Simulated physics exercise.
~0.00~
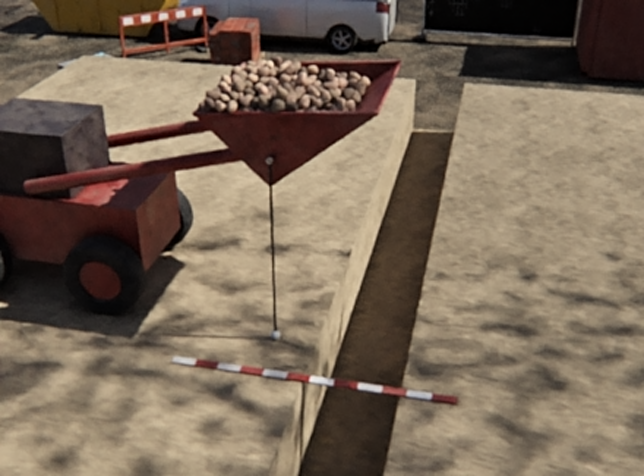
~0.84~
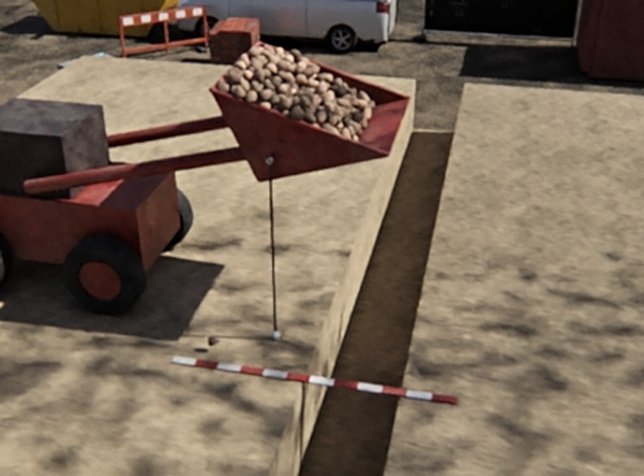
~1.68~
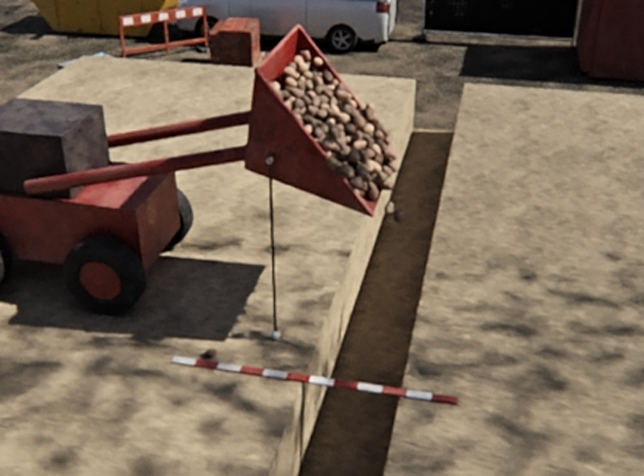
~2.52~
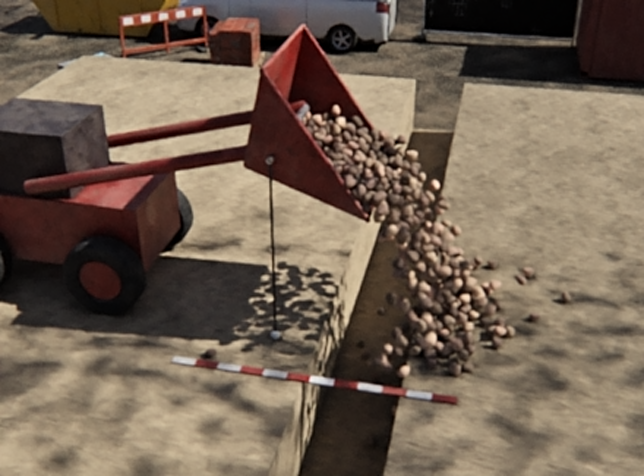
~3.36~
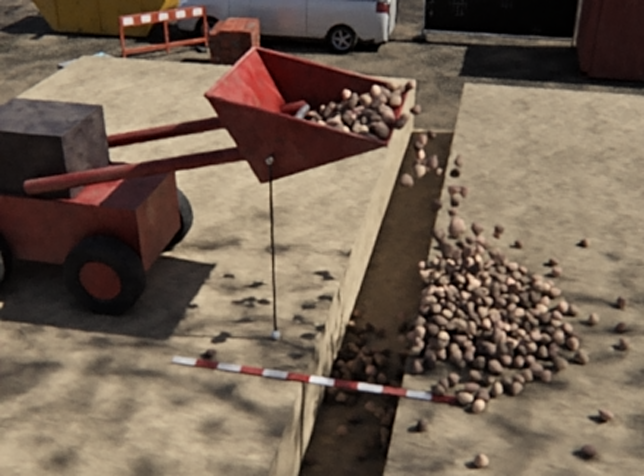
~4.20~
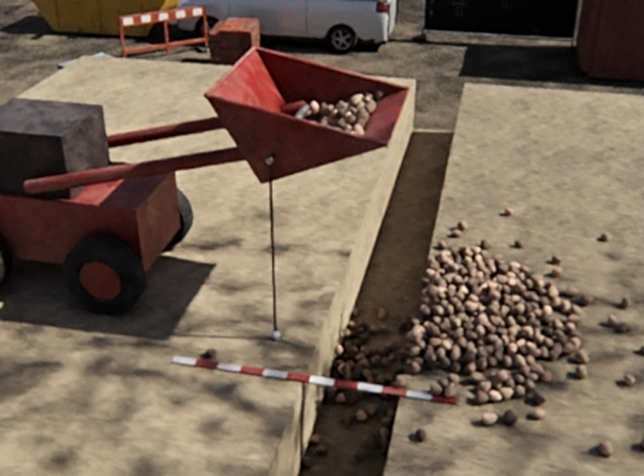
To begin with, a small red loader stands on pale ground at the left, its raised bucket heaped with rounded stones, facing a straight-sided trench beside a red-and-white striped staff. The bucket tips forward to the right, and the stones slide toward its lip as the first few drop. Tilted steeply, it pours a thick stream over the trench and onto its far side. The bucket then swings partway back while the last stones fall. Finally it stays still with a small heap inside, some stones in the trench, and most piled and scattered beyond it.
